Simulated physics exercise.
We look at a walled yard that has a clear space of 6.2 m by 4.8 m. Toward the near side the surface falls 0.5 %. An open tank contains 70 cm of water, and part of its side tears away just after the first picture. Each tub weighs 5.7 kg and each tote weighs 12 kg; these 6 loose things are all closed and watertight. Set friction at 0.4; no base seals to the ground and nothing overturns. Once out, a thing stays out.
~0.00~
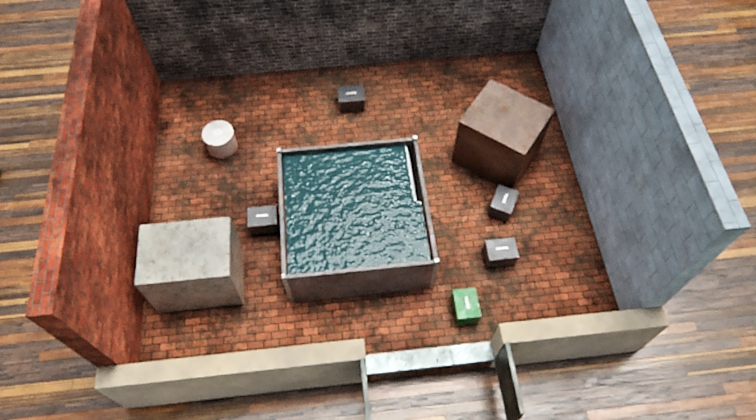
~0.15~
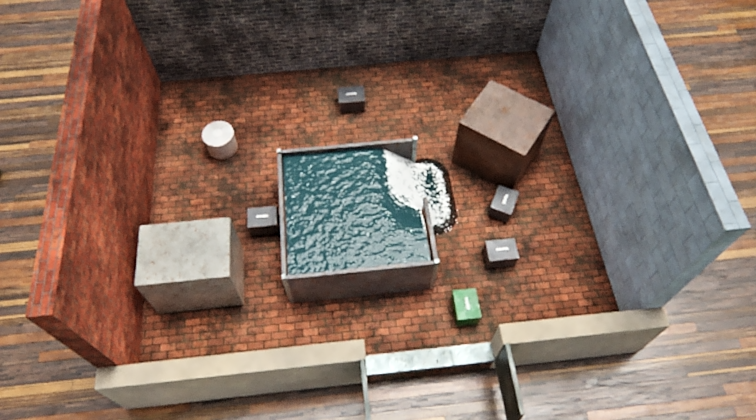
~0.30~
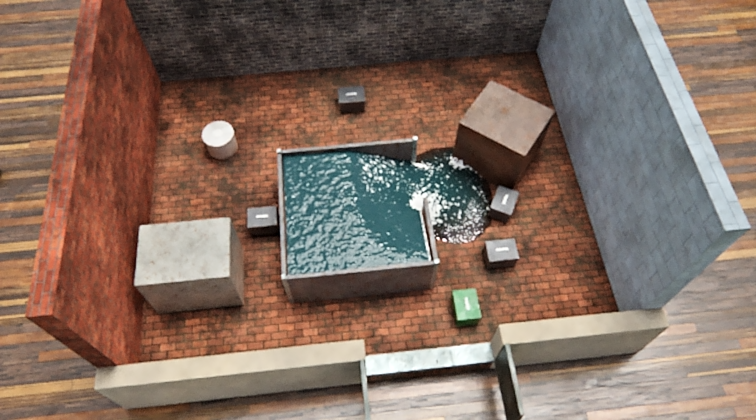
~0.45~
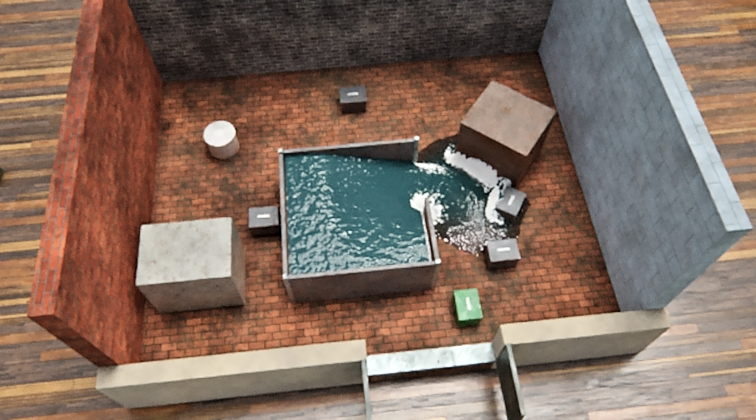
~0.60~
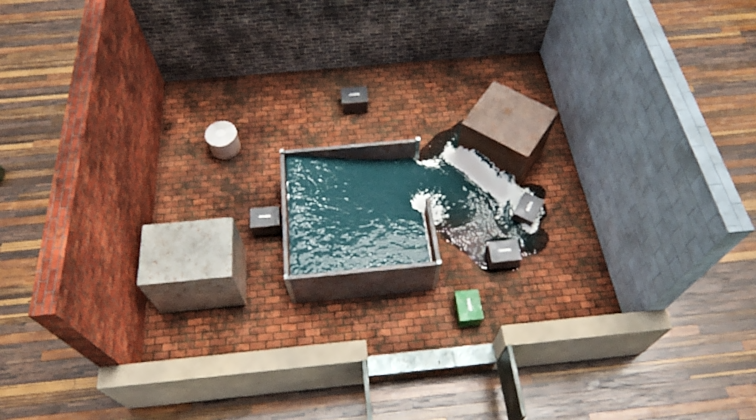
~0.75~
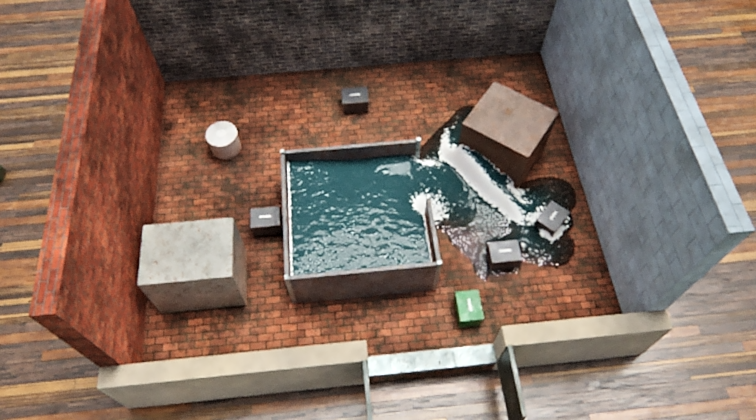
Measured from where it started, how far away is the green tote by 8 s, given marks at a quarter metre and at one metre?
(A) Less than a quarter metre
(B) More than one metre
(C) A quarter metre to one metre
Option B: More than one metre.
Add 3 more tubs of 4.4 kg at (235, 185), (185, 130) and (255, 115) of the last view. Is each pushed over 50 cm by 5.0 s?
Lab note - in order: Below threshold / below threshold / below threshold.
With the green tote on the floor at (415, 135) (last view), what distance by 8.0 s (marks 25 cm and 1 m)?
Put there, it remains roughly in place.
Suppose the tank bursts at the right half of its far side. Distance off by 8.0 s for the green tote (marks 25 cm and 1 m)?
The green tote drifts a bit.
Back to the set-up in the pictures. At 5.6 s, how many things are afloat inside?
At that time the total is 1.
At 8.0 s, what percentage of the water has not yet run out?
Close to 92 in a hundred parts remain.
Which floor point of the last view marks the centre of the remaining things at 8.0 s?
Centred roughly on (280, 229).
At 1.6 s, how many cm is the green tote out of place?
About 0 cm.
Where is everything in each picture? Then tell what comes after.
In the first frame, the green tote at (467, 303) rests on the ground; 3.2 m2 under water; 0 of 6 have shifted.
In the second frame, the green tote at (467, 304), on the bottom; water covers 3.8 m2; 0 of 6 have shifted.
In the third frame, the green tote at (467, 304) rests on the ground; water covers 4.5 m2; 0 of 6 have shifted.
In the fourth frame, the green tote at (468, 304), on the bottom; water covers 5.0 m2; 1 of 6 have shifted.
In the fifth frame, the green tote at (469, 305) rests on the ground; 5.4 m2 under water; 1 of 6 have shifted.
In the sixth frame, the green tote at (470, 305) rests on the ground; water covers 6.2 m2; 1 of 6 have shifted.
After 1.6 s the green tote is near (470, 305), 0.0 m from its start, aground; 0 of 6 are out; 1 afloat.
After 3.6 s the green tote is near (346, 311), 1.6 m from its start, aground; 0 of 6 are out; 0 afloat.
After 5.6 s the green tote is near (190, 338), 3.5 m from its start, afloat; 0 of 6 are out; 1 afloat.
After 8.0 s the green tote is near (166, 328), 3.8 m from its start, afloat; 0 of 6 are out; 3 afloat.
